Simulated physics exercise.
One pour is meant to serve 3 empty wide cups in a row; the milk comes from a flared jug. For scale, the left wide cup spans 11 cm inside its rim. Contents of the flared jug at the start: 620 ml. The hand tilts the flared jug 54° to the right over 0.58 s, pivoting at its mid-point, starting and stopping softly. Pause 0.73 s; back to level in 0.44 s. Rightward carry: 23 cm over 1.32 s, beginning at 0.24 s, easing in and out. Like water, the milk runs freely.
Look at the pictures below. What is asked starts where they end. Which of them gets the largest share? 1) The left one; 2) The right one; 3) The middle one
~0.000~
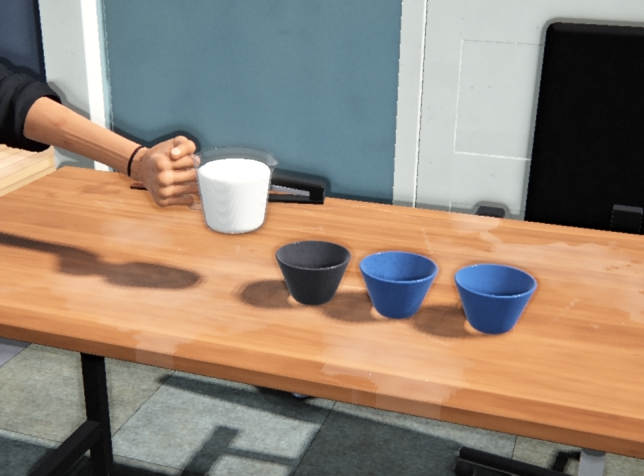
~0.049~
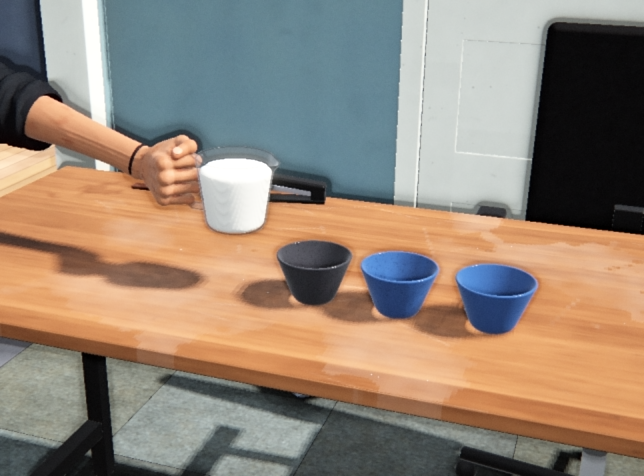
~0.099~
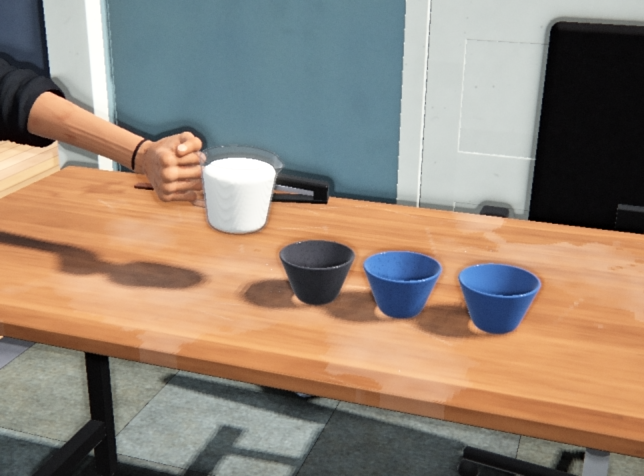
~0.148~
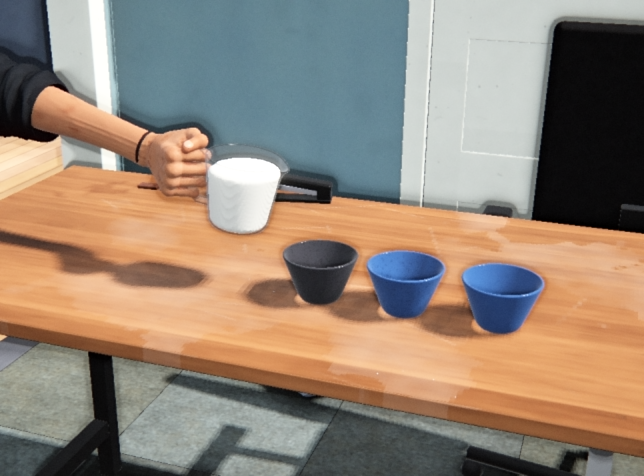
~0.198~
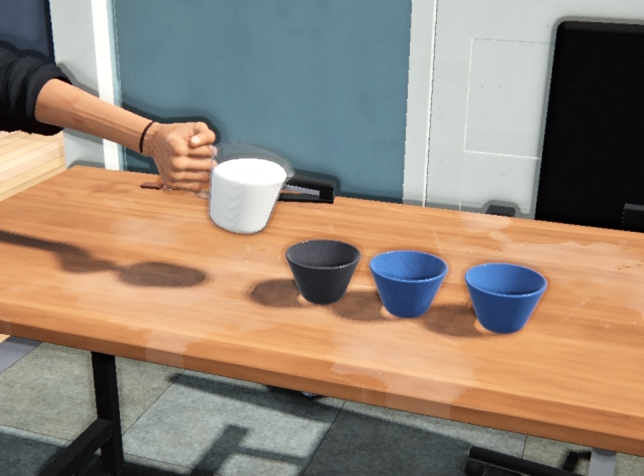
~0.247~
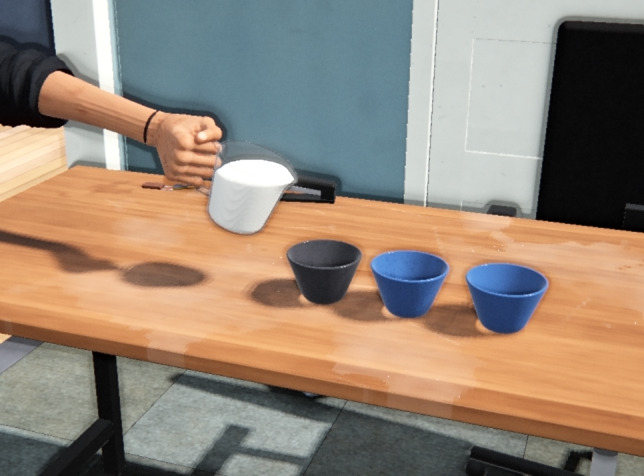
Option 3: The middle one.
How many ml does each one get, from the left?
About 80 ml, 140 ml and 30 ml, going left to right.
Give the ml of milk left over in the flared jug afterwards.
It holds about 260 ml at the end.
Then, 0.66 s in, the tilt is 54° and from the left they hold 85 ml, 0 ml, 0 ml, the flared jug 450 ml, and 0 ml is on the table top.
Then, 0.96 s in, the tilt is 54° and from the left they hold 85 ml, 75 ml, 0 ml, the flared jug 345 ml, and 70 ml is on the table top.
Then, 1.27 s in, the tilt is 54° and from the left they hold 80 ml, 135 ml, 0 ml, the flared jug 280 ml, and 90 ml is on the table top.
Then, 1.62 s in, the tilt is 11° and from the left they hold 80 ml, 135 ml, 25 ml, the flared jug 255 ml, and 120 ml is on the table top.
Finally, from the left they hold 80 ml, 135 ml, 25 ml, the flared jug 255 ml, and 120 ml is on the table top.
